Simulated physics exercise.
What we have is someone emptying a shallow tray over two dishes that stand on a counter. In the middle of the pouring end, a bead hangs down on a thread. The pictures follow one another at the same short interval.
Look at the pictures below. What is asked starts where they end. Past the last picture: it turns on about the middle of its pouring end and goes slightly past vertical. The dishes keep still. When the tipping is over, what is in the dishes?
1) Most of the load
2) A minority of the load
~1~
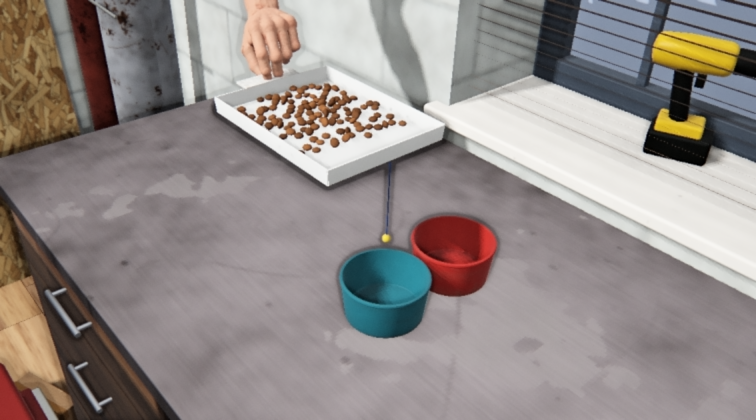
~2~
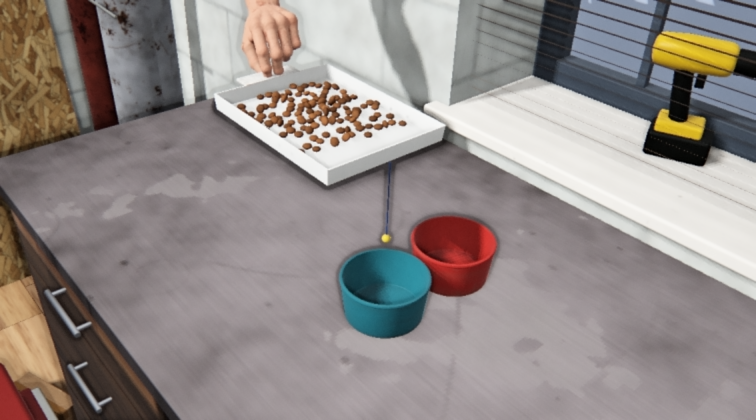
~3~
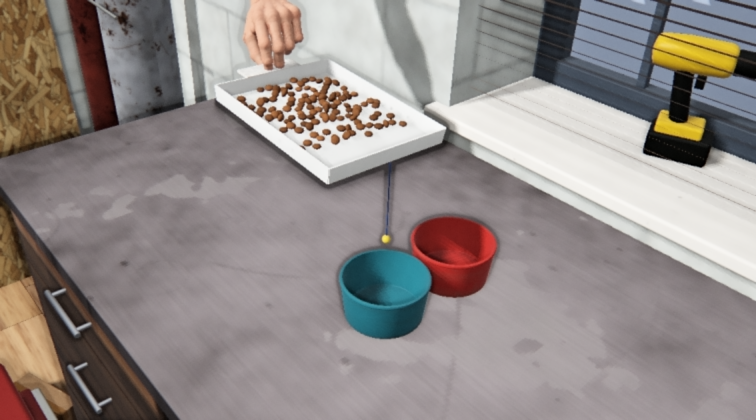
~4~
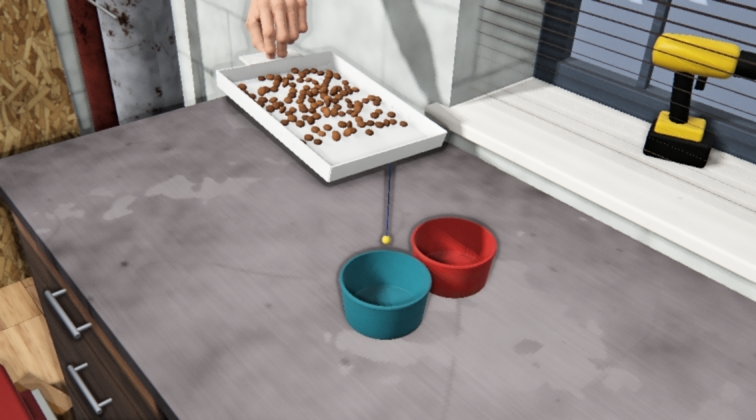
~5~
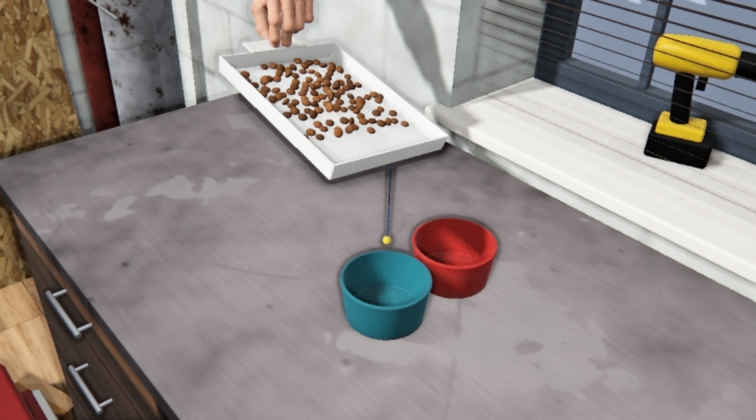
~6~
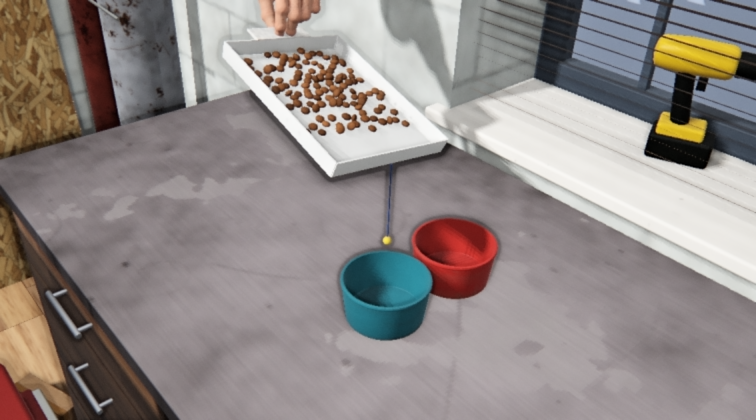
Most of the load.
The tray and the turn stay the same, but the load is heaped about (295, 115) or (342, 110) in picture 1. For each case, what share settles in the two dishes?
Try 1: 80 %; try 2: 90 %.
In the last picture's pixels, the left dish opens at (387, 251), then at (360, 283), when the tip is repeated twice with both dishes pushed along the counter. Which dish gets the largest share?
The right-hand one the first time, the right-hand one the second.
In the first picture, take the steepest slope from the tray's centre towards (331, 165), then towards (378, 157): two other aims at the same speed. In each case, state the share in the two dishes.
In order: About 30, then 80 percent.
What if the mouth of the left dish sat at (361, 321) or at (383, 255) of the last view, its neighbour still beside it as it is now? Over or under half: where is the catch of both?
With the first shift the pair saves less than a half; with the second, beyond half.
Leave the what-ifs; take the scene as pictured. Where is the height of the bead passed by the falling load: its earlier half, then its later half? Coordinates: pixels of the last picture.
Around (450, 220), followed by around (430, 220).
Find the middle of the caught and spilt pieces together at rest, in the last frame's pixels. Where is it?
Close to (448, 267), more or less.
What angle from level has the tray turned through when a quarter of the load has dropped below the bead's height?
It has tipped about 85 degrees.
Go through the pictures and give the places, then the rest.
In the first picture, corners of the pouring end at (328, 169) and (443, 124), level; middle of the load at (318, 115), bits of dog kibble; left dish at (415, 313); right dish at (483, 273); bead on its thread at (386, 238).
In the second picture, corners of the pouring end at (328, 169) and (443, 125), level; middle of the load at (318, 113).
In the third picture, corners of the pouring end at (329, 168) and (444, 128), tipped barely, lowest at the right corner; middle of the load at (319, 109).
In the fourth picture, corners of the pouring end at (331, 166) and (445, 131), tipped a little, lowest at the right corner; middle of the load at (320, 103).
In the fifth picture, corners of the pouring end at (334, 164) and (446, 135), tipped a little, lowest at the right corner; middle of the load at (322, 97).
In the sixth picture, corners of the pouring end at (337, 162) and (446, 138), tipped clearly, lowest at the right corner; middle of the load at (325, 90); left dish at (416, 316); right dish at (484, 276).
Soon after the last picture, tray tipped steeply; nearly all on the tray; a small part in the air.
A little later, tray tipped past a quarter turn; about a quarter on the tray; about two thirds in the right dish; a stray few outside both; a small part in the air.
Later still, tray tipped past a quarter turn; most in the right dish; a small part outside both.
At rest, tray tipped past a quarter turn; none in the left dish; most in the right dish; a small part outside both.
